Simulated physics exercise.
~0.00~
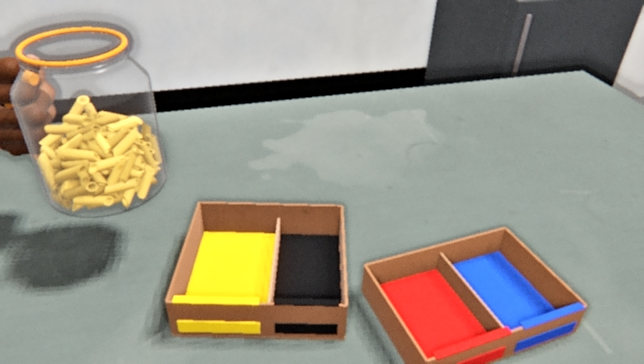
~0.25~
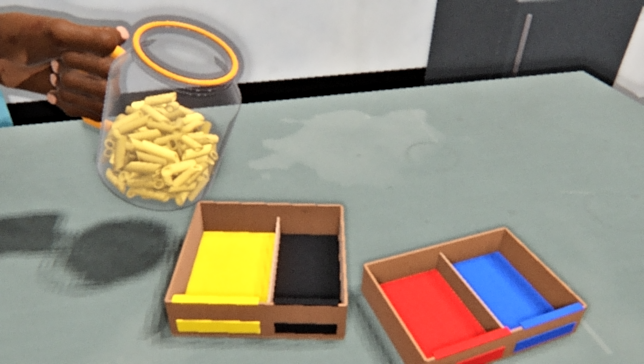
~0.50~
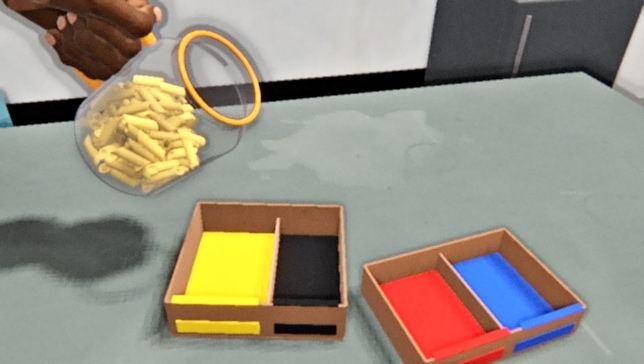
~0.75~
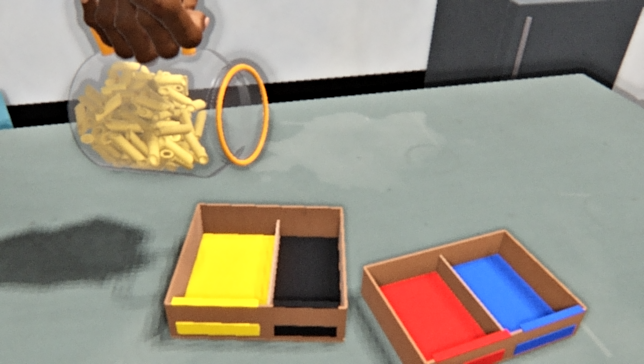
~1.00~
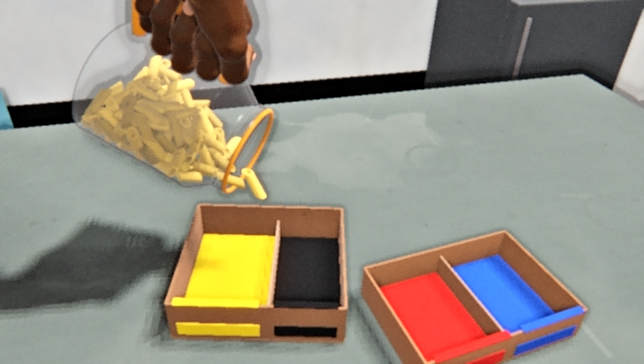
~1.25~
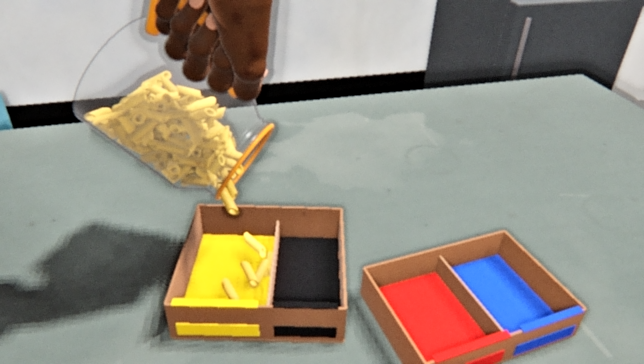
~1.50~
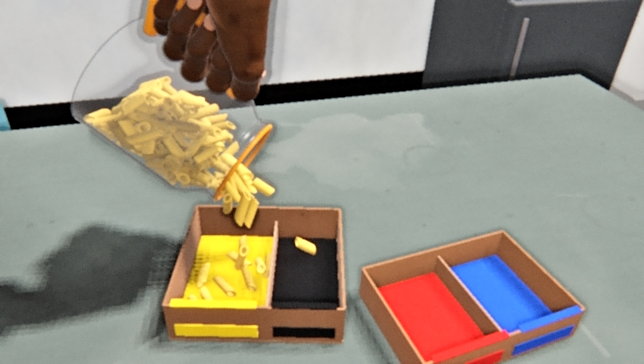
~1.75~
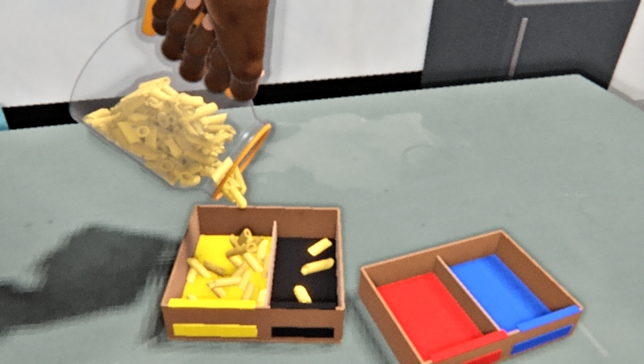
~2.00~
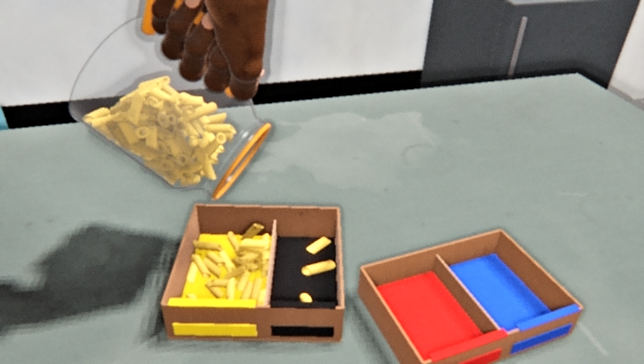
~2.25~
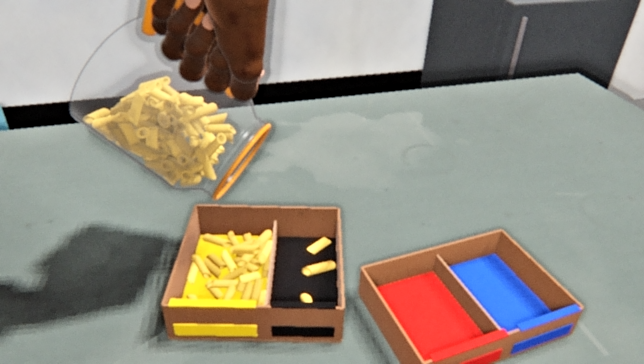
In this clip, a hand tips a clear, orange-rimmed jar of dry pasta over a tray with yellow and black sections, and pieces spill mostly into the yellow, with a few in the black. Pouring stops with much pasta still in the tilted jar, the red and blue tray empty.
